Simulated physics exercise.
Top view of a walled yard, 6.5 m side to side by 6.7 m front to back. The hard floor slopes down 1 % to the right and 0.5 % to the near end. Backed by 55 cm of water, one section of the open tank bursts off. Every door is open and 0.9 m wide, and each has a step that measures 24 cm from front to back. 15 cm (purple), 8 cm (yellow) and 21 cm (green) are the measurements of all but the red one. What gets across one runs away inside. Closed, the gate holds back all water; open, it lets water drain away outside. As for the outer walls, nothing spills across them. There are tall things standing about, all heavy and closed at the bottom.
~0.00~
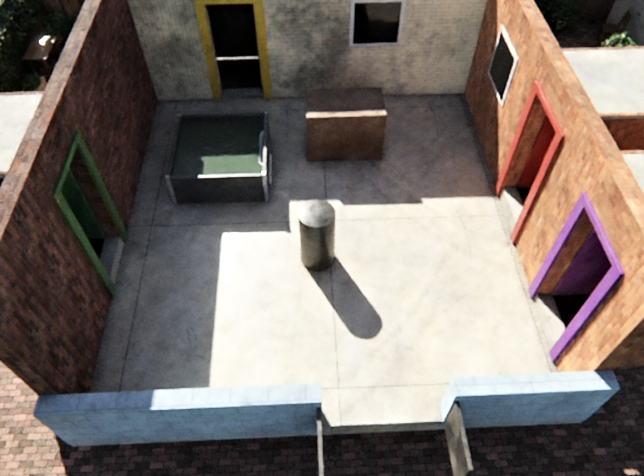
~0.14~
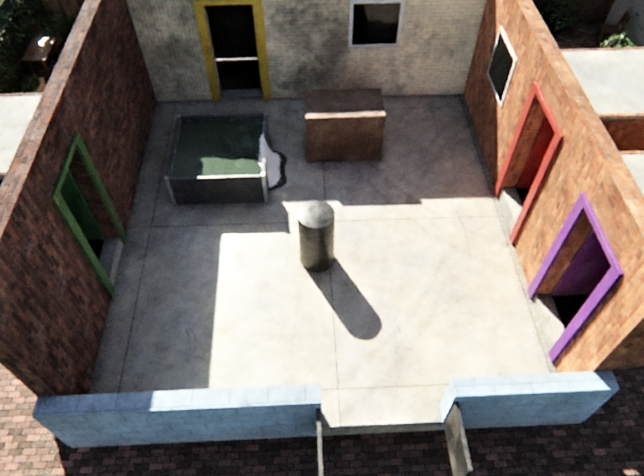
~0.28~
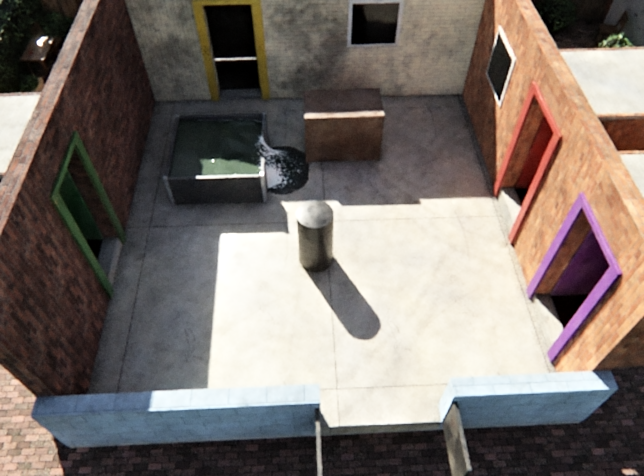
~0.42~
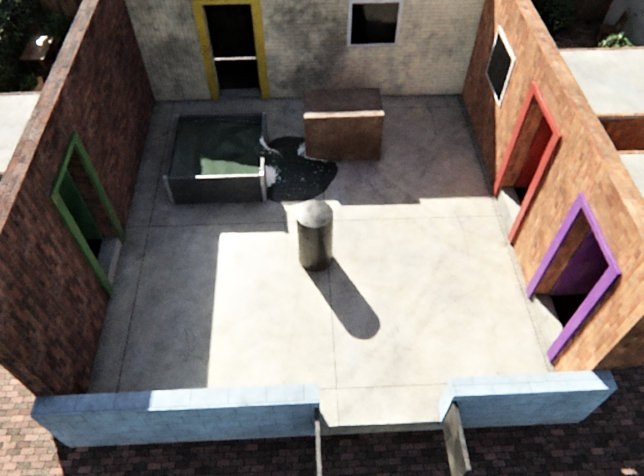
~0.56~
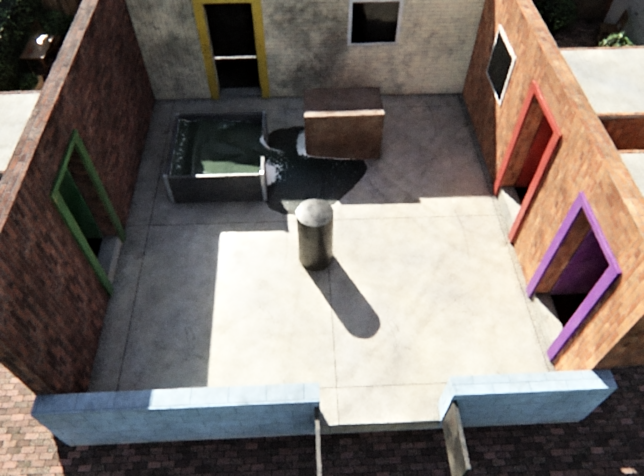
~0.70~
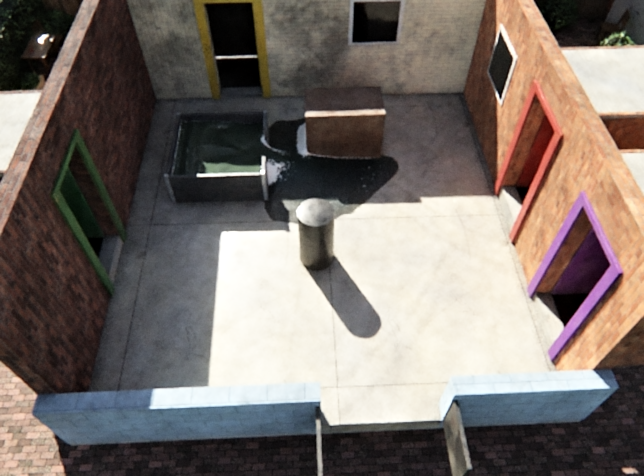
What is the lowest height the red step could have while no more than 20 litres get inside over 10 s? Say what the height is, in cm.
11 cm.
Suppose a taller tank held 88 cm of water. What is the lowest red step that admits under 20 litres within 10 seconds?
Required height: Approx. 20 cm.
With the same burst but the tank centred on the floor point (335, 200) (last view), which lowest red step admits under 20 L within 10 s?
Then it needs to be around 19 cm high.
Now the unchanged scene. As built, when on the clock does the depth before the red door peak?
Roughly at 2.0 s.
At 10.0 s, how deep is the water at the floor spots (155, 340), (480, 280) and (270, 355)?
First 2, then 6, then 2 cm.
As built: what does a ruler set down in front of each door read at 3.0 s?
Centimetres: Purple = 9, yellow = 7, red = 14, green = 0.
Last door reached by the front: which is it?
Green, last of all.
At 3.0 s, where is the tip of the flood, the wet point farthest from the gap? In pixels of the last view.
Front tip: Approx. (565, 396) px.
After 1.4 s water covers 20 % of the floor, deepest (34 cm) near (305, 156); it has not reached the red door.
After 3.0 s water covers 40 % of the floor, deepest (21 cm) near (305, 156); 14 cm at the red door, 0 litres in over its 26 cm step.
After 10.0 s water covers 80 % of the floor, deepest (8 cm) near (565, 396); 6 cm at the red door, 0 litres in over its 26 cm step.
At the red door as built, the water arrived by 1.8 s and peaked near 17 cm at 2.0 s.
Run again over the same 10 s with other heights there, 37 litres in over 9 cm, 12 litres over 12.5 cm. The limit of 20 litres is kept from about 11 cm up.
